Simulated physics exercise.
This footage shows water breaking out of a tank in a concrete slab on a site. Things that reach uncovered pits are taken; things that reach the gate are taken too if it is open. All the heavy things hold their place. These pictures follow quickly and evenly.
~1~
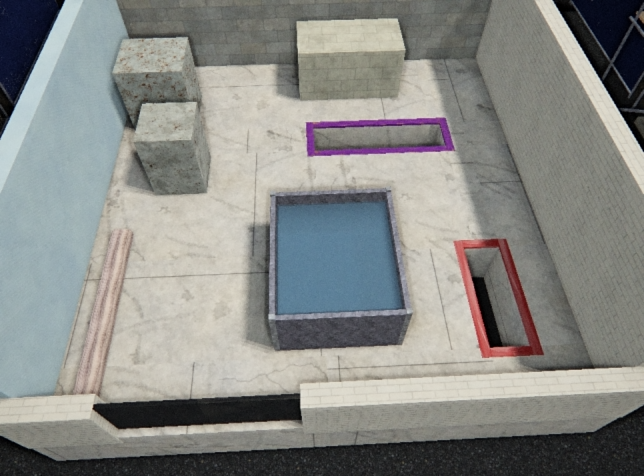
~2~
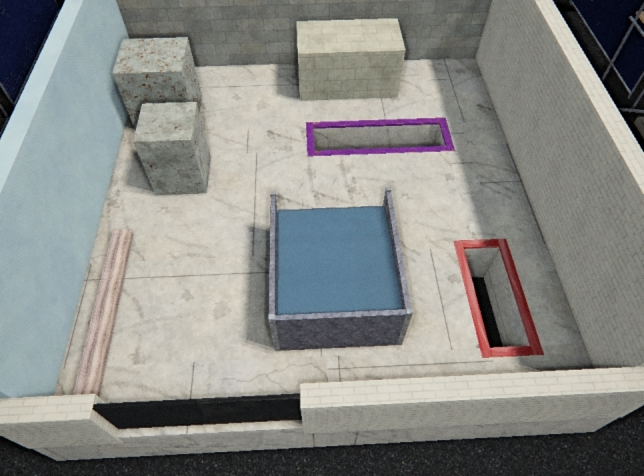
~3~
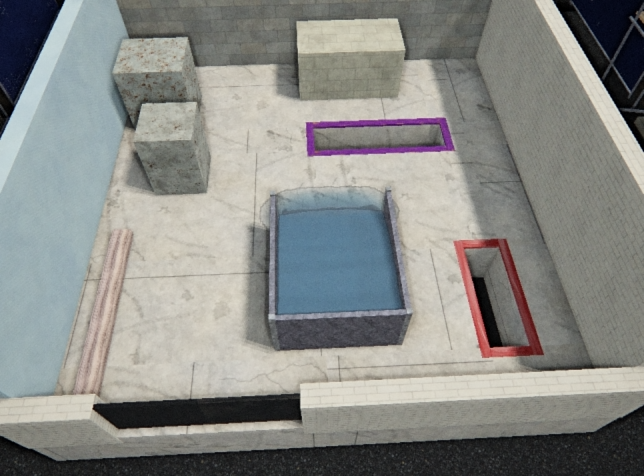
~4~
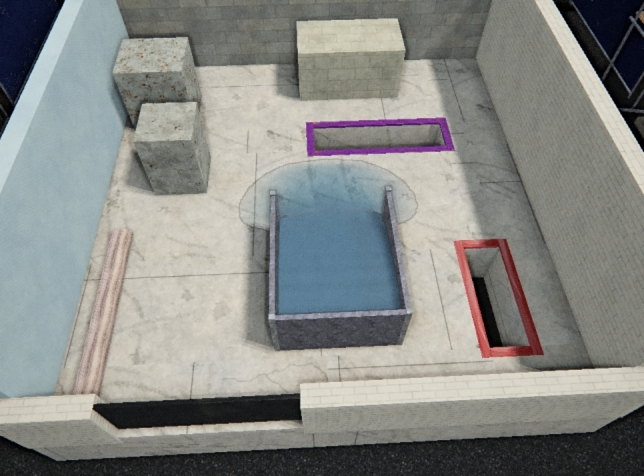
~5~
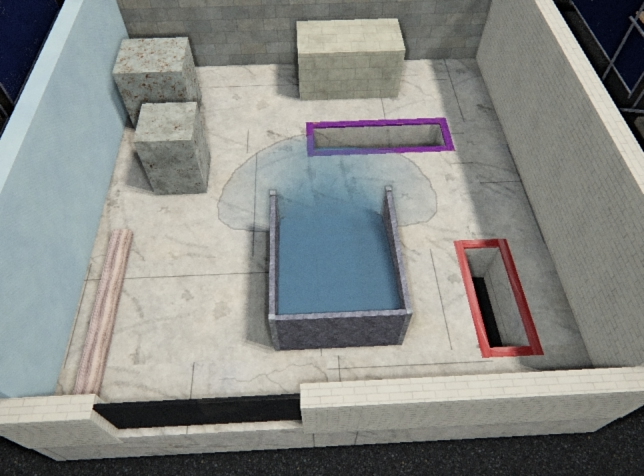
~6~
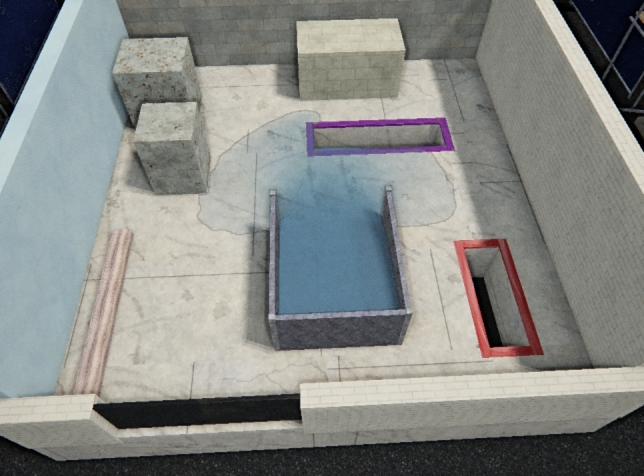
We see still blue water in an open tank on a pale walled slab; the tank's far side opens, and water pours out, spreading across the floor in a widening rounded sheet that reaches the purple-edged pit.
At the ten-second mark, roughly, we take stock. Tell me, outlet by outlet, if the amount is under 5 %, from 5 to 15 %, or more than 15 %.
The gate is left holding a tiny amount - below five per cent; the purple pit is left holding a hefty amount - past fifteen per cent; the red pit is left holding a tiny amount - below five per cent.
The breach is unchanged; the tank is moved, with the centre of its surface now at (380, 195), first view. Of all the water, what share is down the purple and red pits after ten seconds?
The purple pit gets 85 per cent, the red pit 0 per cent.
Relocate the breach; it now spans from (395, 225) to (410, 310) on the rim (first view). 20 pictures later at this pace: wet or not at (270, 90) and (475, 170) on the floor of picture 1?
Lab note, in order - left bare; inundated.
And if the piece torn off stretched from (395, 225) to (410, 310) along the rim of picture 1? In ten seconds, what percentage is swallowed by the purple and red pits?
The purple pit takes 6 per cent and the red pit 75 per cent.
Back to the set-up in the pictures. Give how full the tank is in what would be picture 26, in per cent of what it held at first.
Roughly 14 %.
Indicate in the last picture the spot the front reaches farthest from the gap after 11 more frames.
The front should reach about (140, 72).
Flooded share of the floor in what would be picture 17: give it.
My estimate is close to 35 per cent.
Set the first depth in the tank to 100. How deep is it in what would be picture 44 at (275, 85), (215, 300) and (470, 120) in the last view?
In order: 12, 2, 4 %.
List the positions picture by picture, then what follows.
In the first frame, still water in the open tank at (335, 252).
In the second frame, the front is at a hidden place, out from the gap on the open tank's far side.
In the third frame, water pours out on the open tank's far side and has run to a hidden place.
In the fourth frame, the front is at (373, 168), out from the gap on the open tank's far side.
In the fifth frame, water pours out on the open tank's far side and has run to (305, 138).
In the sixth frame, water pours out on the open tank's far side and has run to (293, 116).
A moment on, water covers 30 % of the floor; the gate 0 %, the purple pit 18 %, the red pit 0 %.
Next, water covers 35 % of the floor; the gate 0 %, the purple pit 32 %, the red pit 0 %.
Then, water covers 40 % of the floor; the gate 0 %, the purple pit 43 %, the red pit 0 %.
Later, water covers 55 % of the floor; the gate 0 %, the purple pit 51 %, the red pit 0 %.
In the end, water covers 70 % of the floor; the gate 0 %, the purple pit 60 %, the red pit 0 %.
